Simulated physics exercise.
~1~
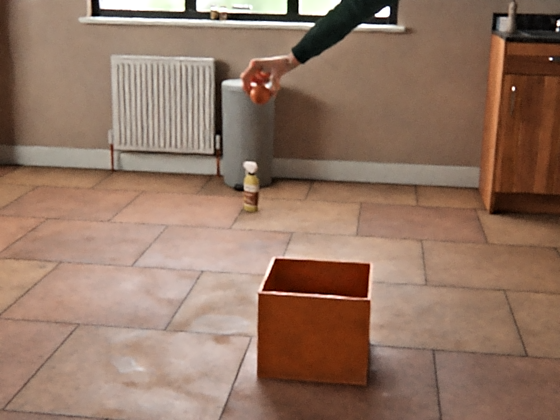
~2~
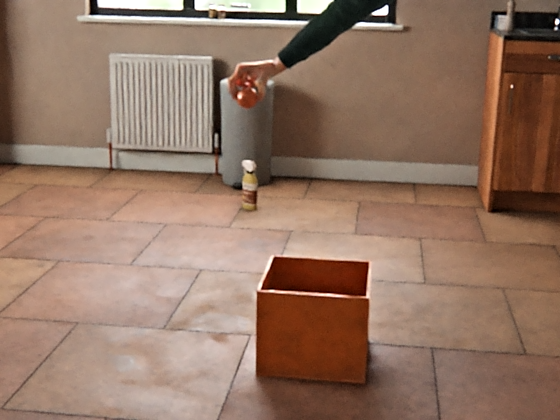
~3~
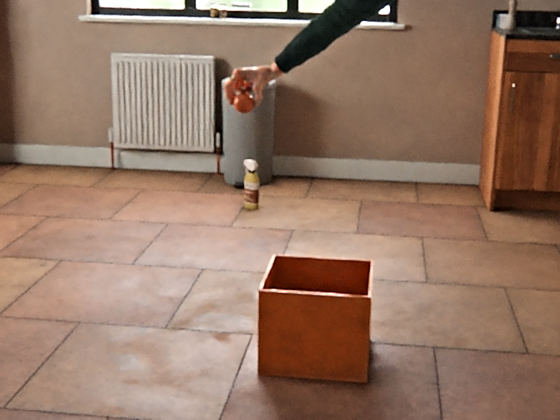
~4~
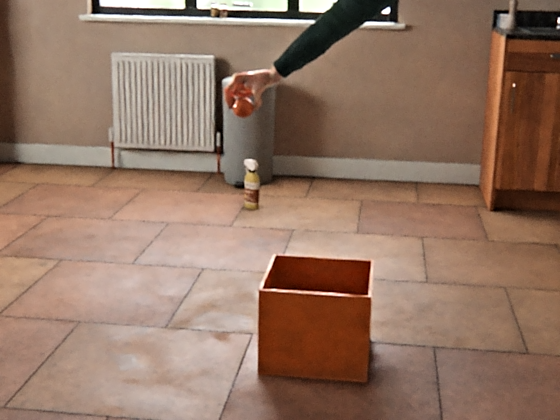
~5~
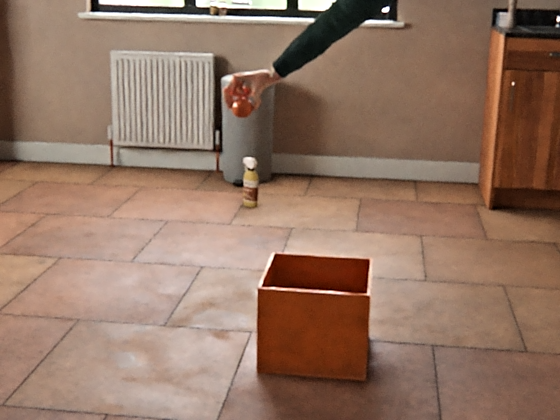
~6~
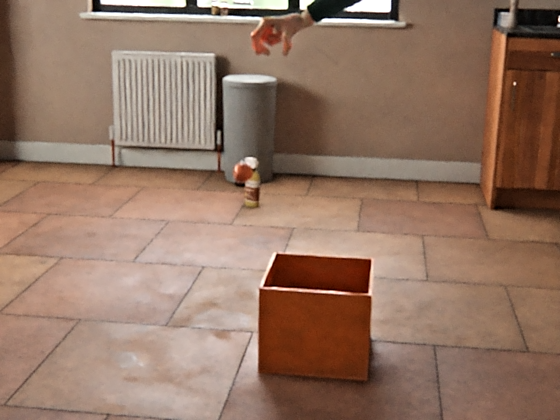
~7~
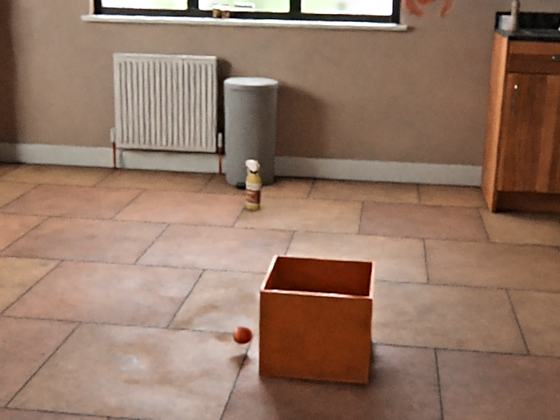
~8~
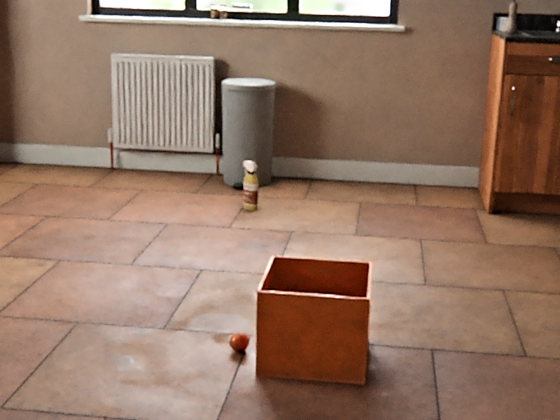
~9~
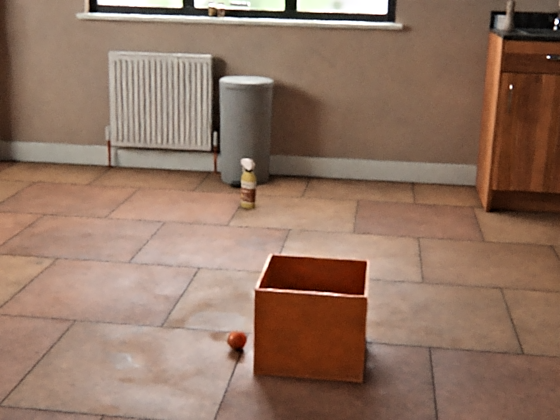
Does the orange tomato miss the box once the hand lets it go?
Yes, the orange tomato misses the box and ends up outside it, on the tiles just to its left.
